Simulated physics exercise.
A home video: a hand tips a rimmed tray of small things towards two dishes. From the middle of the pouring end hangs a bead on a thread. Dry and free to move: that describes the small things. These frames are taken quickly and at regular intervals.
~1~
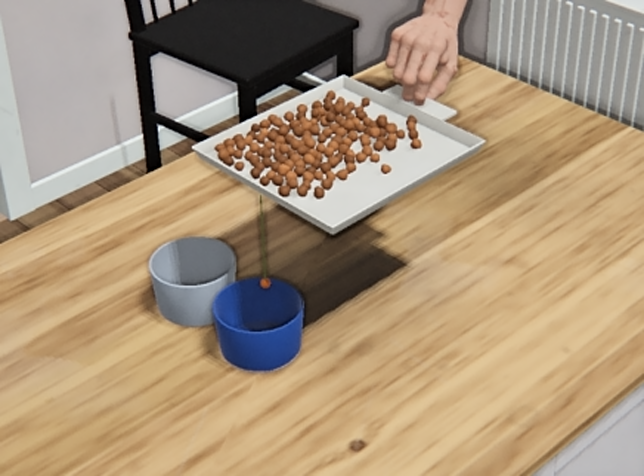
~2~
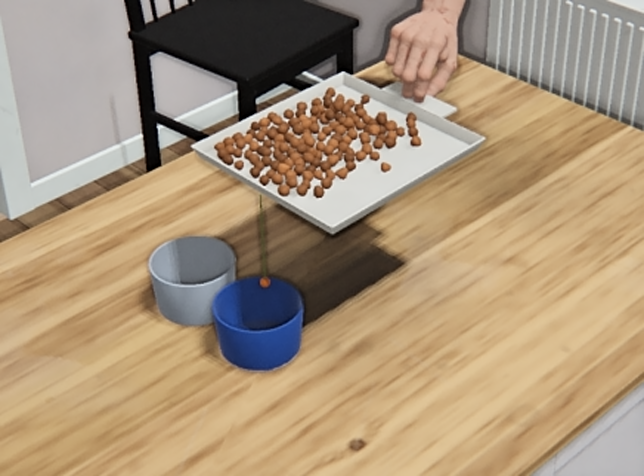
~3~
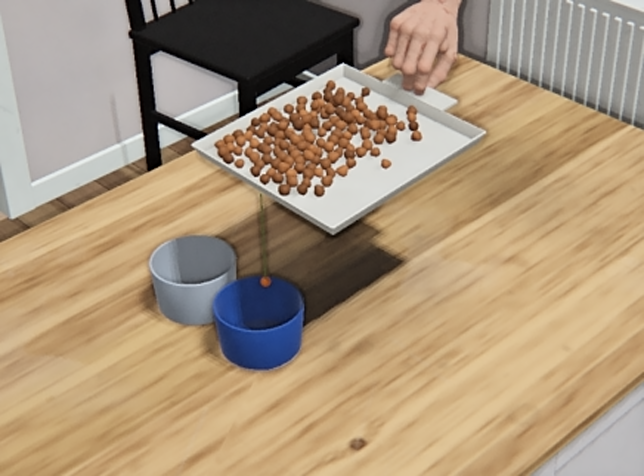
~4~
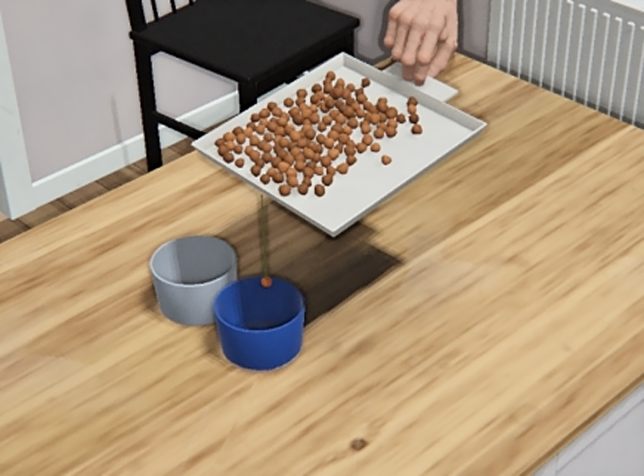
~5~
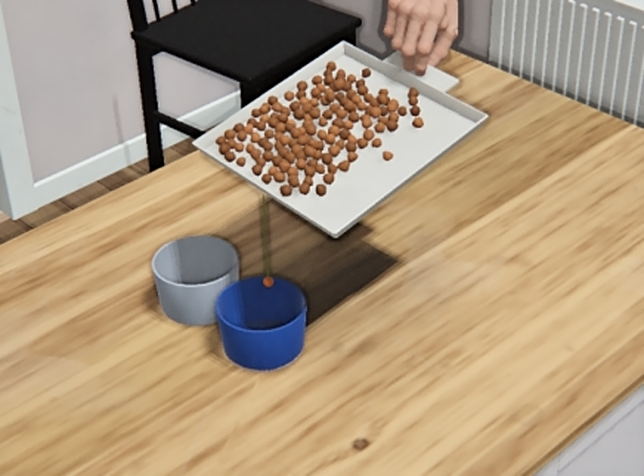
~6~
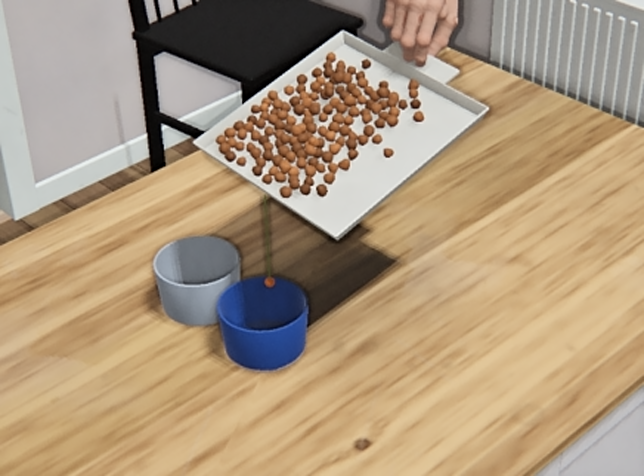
A hand at the top holds a pale, rimmed tray of brown hazelnuts above a light wooden table, seen from above at an angle, with a black chair and a white radiator behind. Below the tray sit a grey dish on the left and a blue one on the right, near a small orange bead hanging on a thread. The tray, level at first, slowly tilts slightly, its pouring end dipping towards the right corner, while the nuts stay heaped and the view barely shifts.
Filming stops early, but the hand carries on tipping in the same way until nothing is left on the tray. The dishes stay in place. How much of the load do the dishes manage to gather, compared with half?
A lesser share is caught.
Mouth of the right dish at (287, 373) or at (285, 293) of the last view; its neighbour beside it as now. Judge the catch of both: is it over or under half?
For the earlier try a smaller portion is kept, for the later one a smaller portion.
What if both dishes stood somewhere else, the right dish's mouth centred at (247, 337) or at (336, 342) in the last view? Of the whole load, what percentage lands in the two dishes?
The first gives 40 %, the second 60 %.
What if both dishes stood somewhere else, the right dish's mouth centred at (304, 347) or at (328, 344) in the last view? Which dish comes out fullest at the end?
The right-hand one the first time, the right-hand one the second.
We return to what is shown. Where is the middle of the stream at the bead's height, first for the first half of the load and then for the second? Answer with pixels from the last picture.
First part (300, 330), rest (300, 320).
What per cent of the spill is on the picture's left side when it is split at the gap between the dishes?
Left portion: Around 20 %.
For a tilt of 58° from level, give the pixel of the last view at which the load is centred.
The load's middle is around (295, 173).
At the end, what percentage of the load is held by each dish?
Left dish: 0 %, right dish: 20 %.
Just after the last frame, tray tipped steeply; almost all on the tray; just a few in the right dish; just a few outside both; just a few in the air.
A moment on, tray tipped right over; just a few on the tray; roughly a quarter in the right dish; roughly two thirds outside both; about a tenth in the air.
Further on, tray tipped past a quarter turn; roughly a quarter in the right dish; the larger part outside both.
When it is over, tray tipped past a quarter turn; roughly a quarter in the right dish; not one in the left dish; the larger part outside both.
